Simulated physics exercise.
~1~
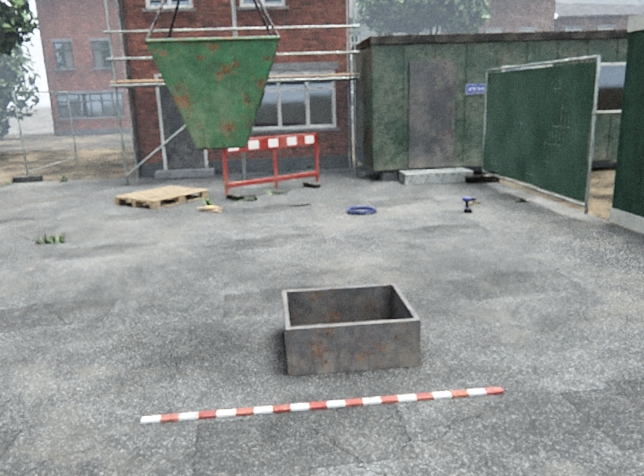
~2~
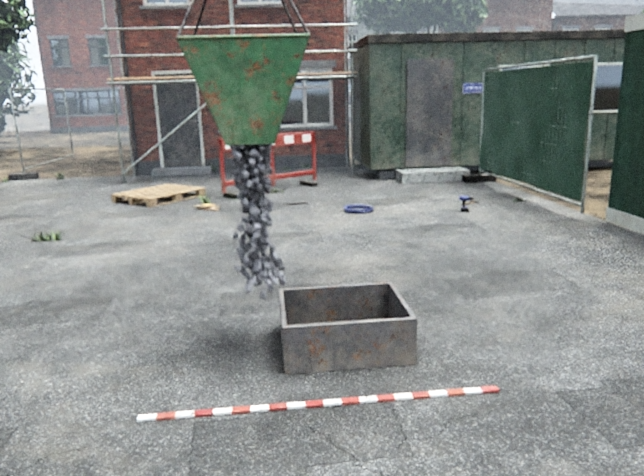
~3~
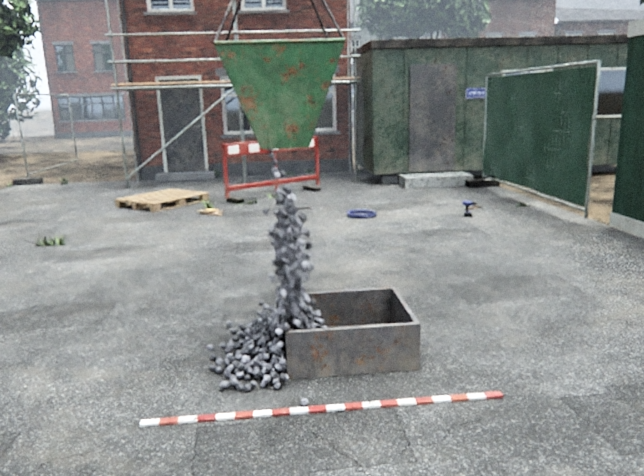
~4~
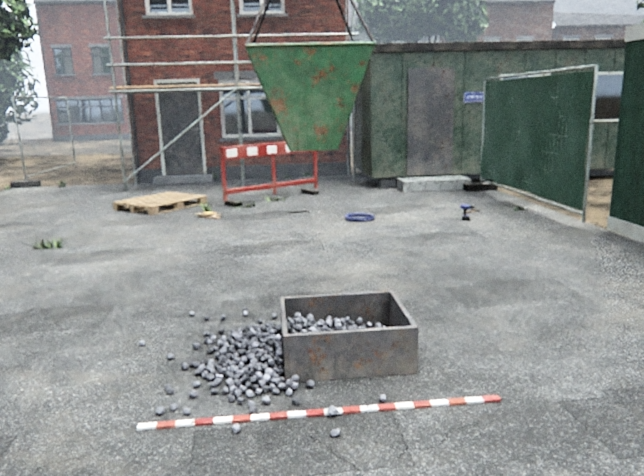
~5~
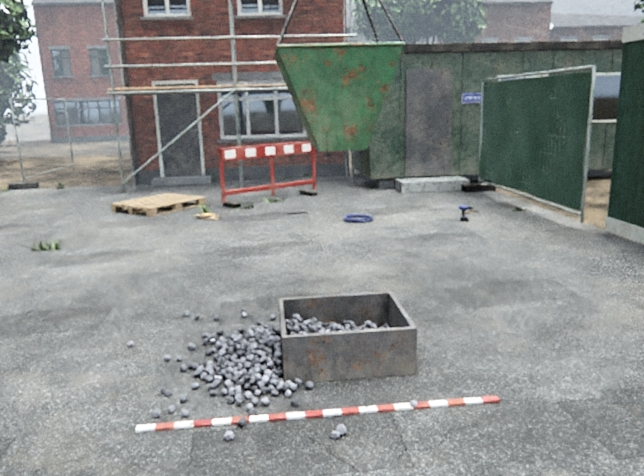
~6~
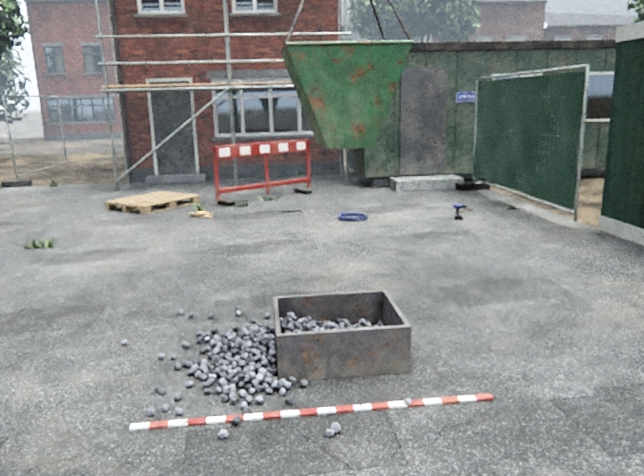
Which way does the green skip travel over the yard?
The skip travels to the right, passing above the bin and the stones.
